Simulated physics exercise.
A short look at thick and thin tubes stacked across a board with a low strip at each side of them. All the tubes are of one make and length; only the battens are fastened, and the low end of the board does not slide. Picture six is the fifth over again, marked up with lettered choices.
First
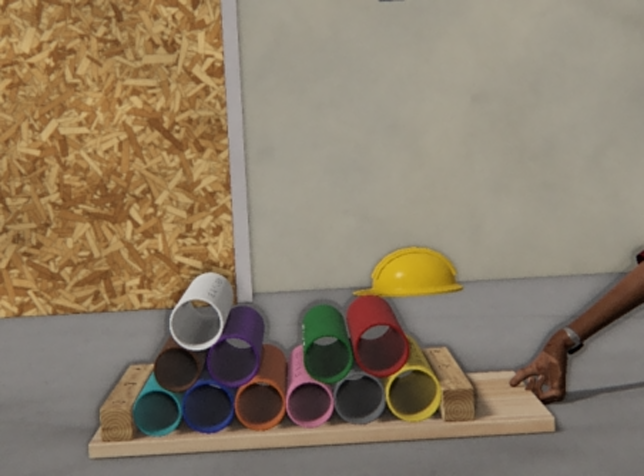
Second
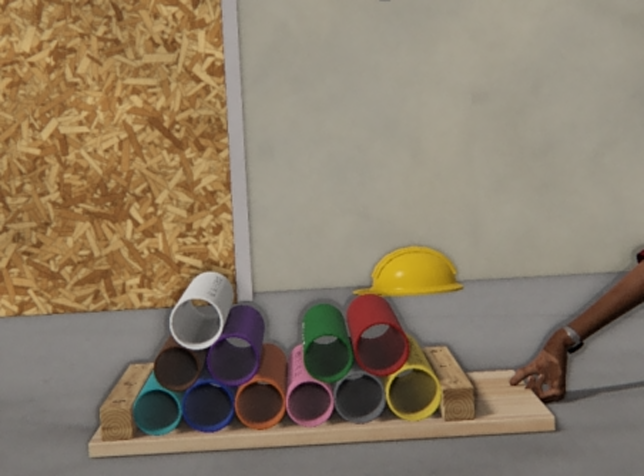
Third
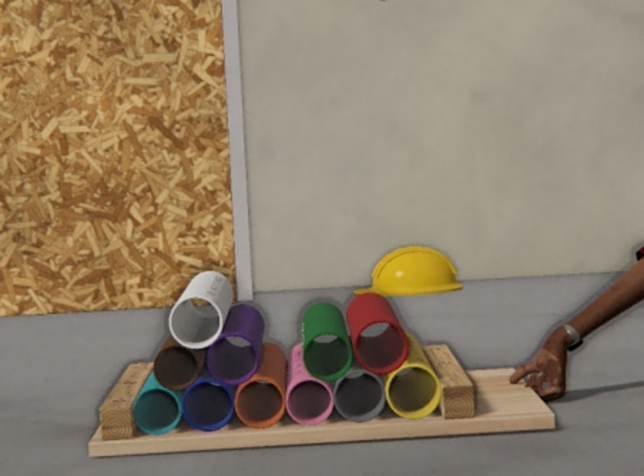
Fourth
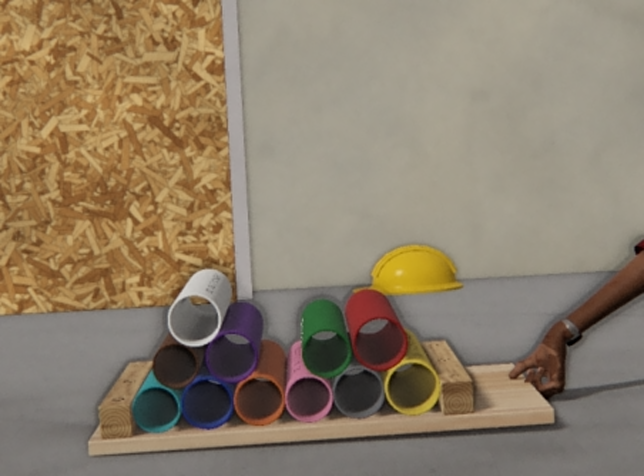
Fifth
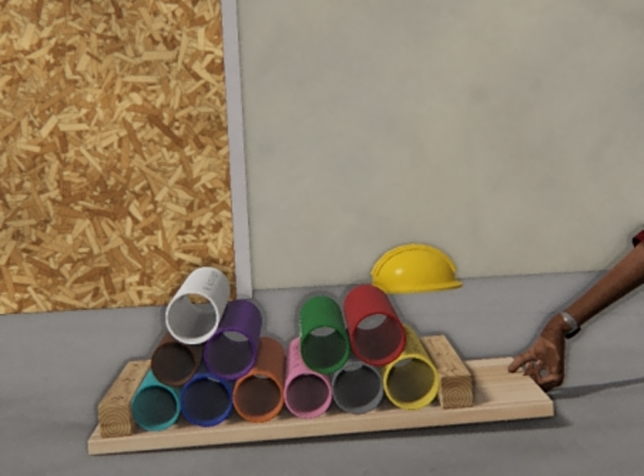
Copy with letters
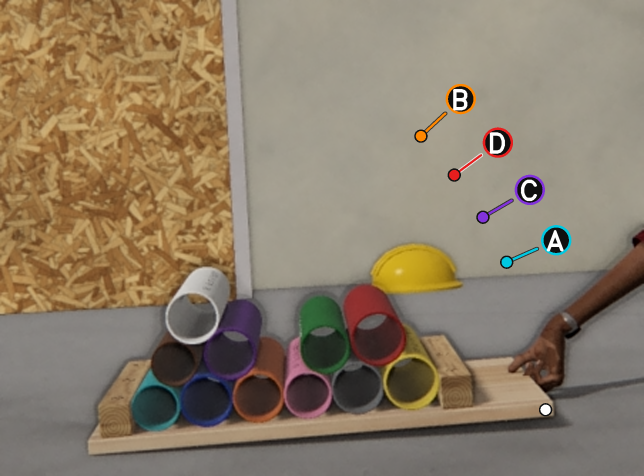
The clip shows coloured tubes stacked between two wooden strips on a board, with a yellow hard hat behind, as a hand at the right raises that end very slightly and the tubes keep their places in the stack.
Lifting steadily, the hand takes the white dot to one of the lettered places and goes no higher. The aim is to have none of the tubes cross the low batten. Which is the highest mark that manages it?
Mark A is as high as it can go.
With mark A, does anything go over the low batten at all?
At A: No.
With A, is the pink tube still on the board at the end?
Yes, with A.
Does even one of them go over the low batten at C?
Yes.
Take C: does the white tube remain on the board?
No.
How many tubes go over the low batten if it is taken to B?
At B the number is five.
On the copy, A at (507, 262); B at (421, 136); C at (483, 217); D at (454, 175); the white dot at (545, 410).
On A. First, board at 14°.
Then, board at 21°.
Finally, board at 21°, none over the low batten.
By contrast, B five over the low batten; C five over the low batten; D five over the low batten.
